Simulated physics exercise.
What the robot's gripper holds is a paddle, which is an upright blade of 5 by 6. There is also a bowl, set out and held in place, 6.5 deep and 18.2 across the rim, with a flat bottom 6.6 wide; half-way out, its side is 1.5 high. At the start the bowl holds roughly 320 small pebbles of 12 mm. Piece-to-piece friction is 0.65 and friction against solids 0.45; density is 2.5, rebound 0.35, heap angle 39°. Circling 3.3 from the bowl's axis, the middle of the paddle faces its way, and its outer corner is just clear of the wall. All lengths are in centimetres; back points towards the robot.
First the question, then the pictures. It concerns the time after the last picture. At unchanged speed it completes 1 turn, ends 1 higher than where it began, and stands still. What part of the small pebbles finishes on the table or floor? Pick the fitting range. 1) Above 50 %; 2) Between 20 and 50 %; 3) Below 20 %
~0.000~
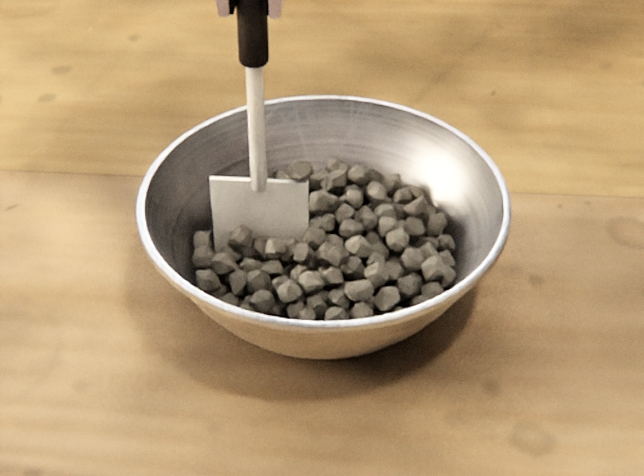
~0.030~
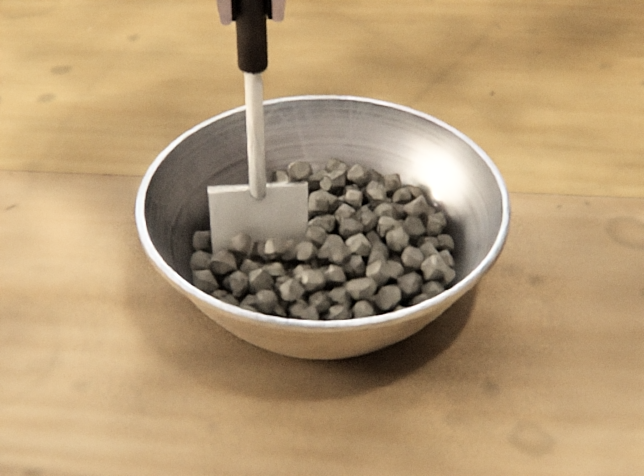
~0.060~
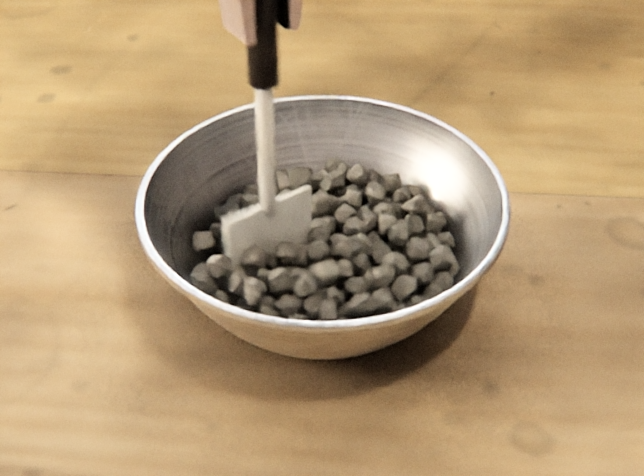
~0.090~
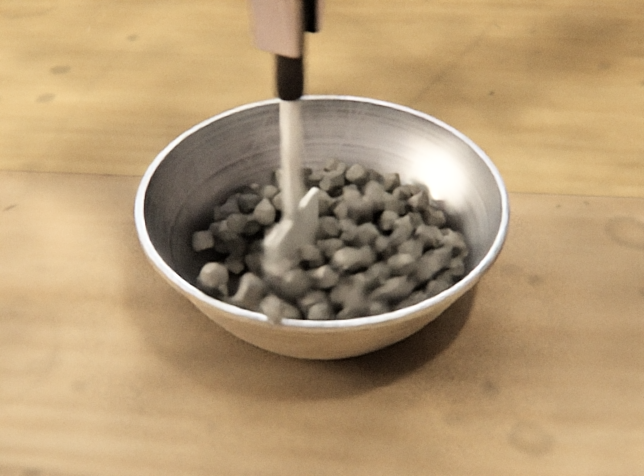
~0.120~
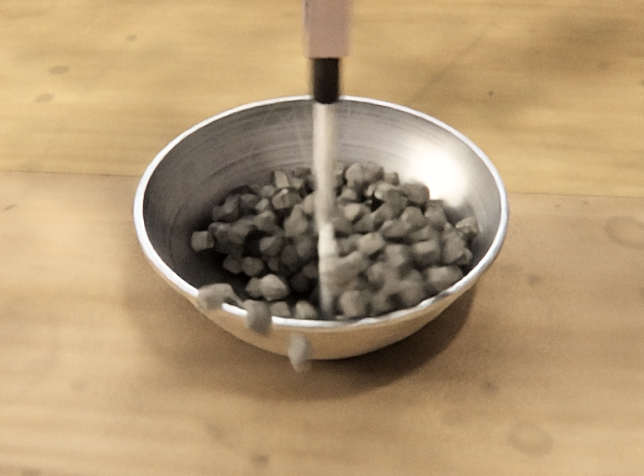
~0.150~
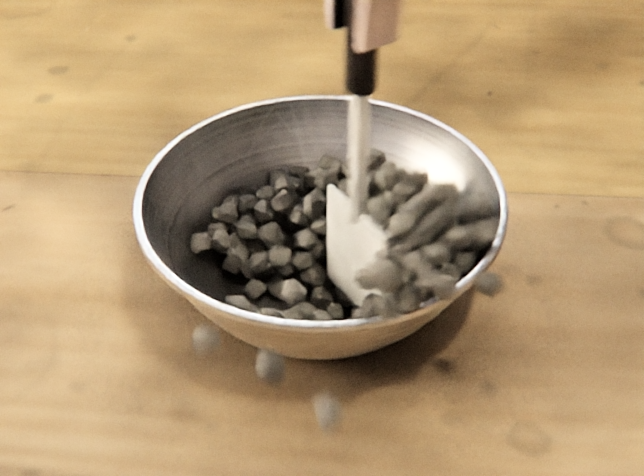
2.
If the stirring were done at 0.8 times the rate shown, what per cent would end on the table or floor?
Estimated share: Near 25 per cent.
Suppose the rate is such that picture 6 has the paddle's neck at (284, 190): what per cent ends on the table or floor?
It comes to around 5 percent.
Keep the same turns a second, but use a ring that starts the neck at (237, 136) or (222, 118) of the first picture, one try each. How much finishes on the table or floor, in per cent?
Near 30 and 20 in a hundred, one try each.
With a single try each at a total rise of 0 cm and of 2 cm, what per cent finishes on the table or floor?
I'd say some 35 per cent, and some 25 per cent.
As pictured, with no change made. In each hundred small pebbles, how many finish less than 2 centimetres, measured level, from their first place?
I'd put it at about 5 in a hundred.
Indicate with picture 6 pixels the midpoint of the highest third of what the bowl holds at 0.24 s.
At about (395, 149).
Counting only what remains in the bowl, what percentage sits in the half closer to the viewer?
I'd say around 65 per cent.
After 0.24 s, 212° round, highest piece 13 above the table; 287 in the bowl, 2 on the table or floor, 33 in flight or on the tool.
After 0.33 s, 298° round, highest piece 11 above the table; 246 in the bowl, 24 on the table or floor, 52 in flight or on the tool.
After 0.57 s, 0° round, highest piece 7 above the table; 211 in the bowl, 110 on the table or floor, 1 in flight or on the tool.
After 1.27 s, 0° round, highest piece 7 above the table; 211 in the bowl, 111 on the table or floor.
In the end, 211 in the bowl, 111 on the table or floor. That is 34 % on the table or floor.
